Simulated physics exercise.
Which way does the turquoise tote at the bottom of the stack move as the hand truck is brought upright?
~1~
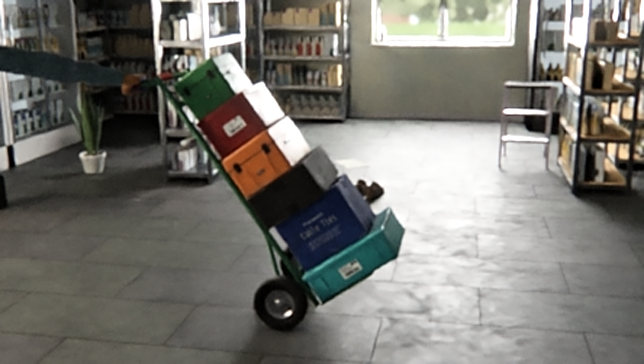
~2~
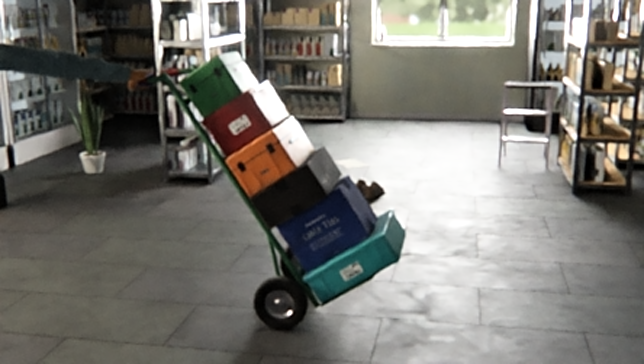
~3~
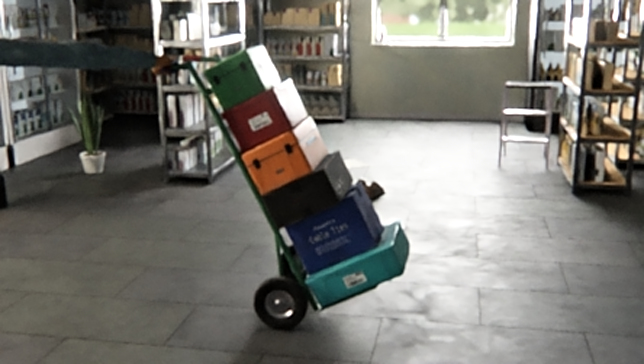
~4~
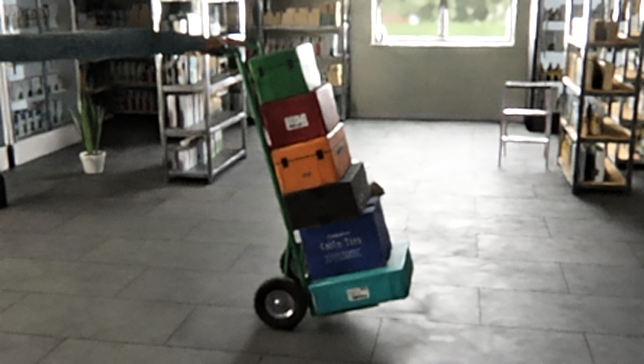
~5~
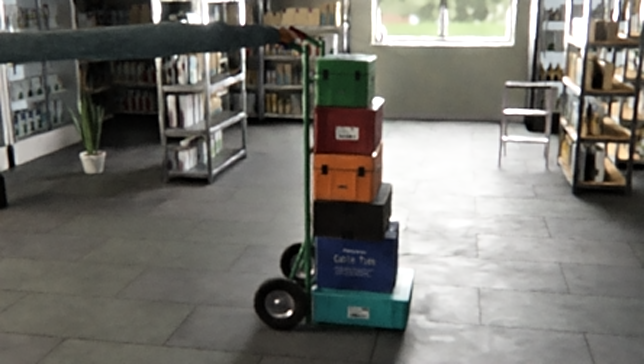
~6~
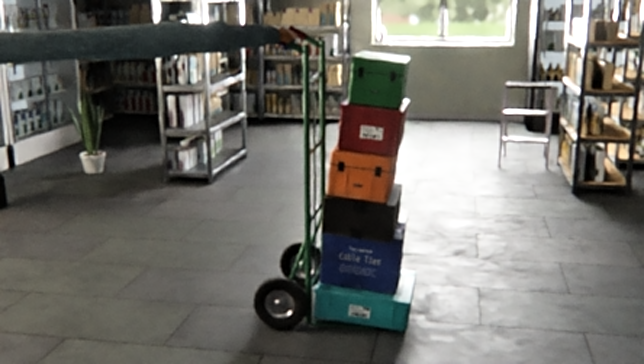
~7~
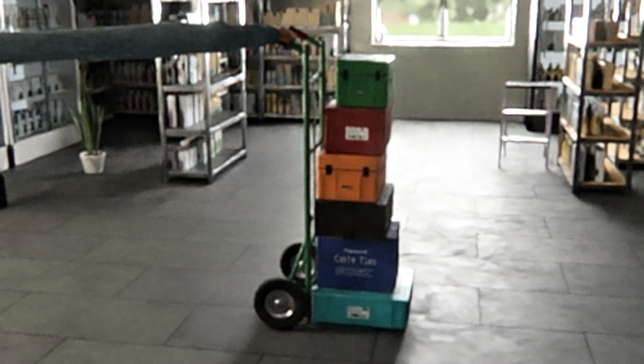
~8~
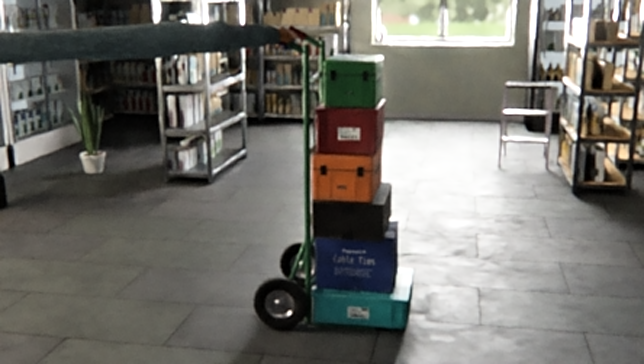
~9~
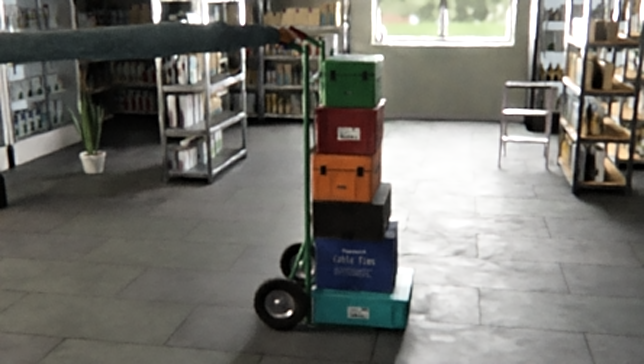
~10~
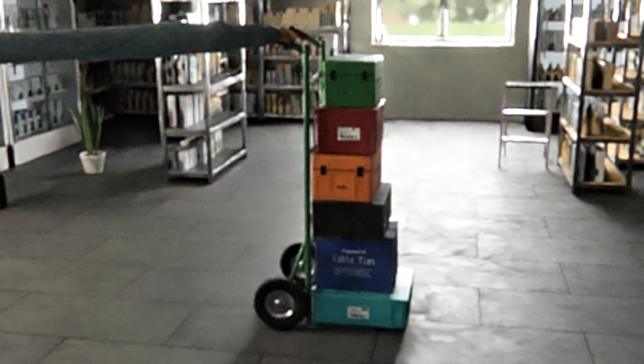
The turquoise tote moves down, toward the floor.
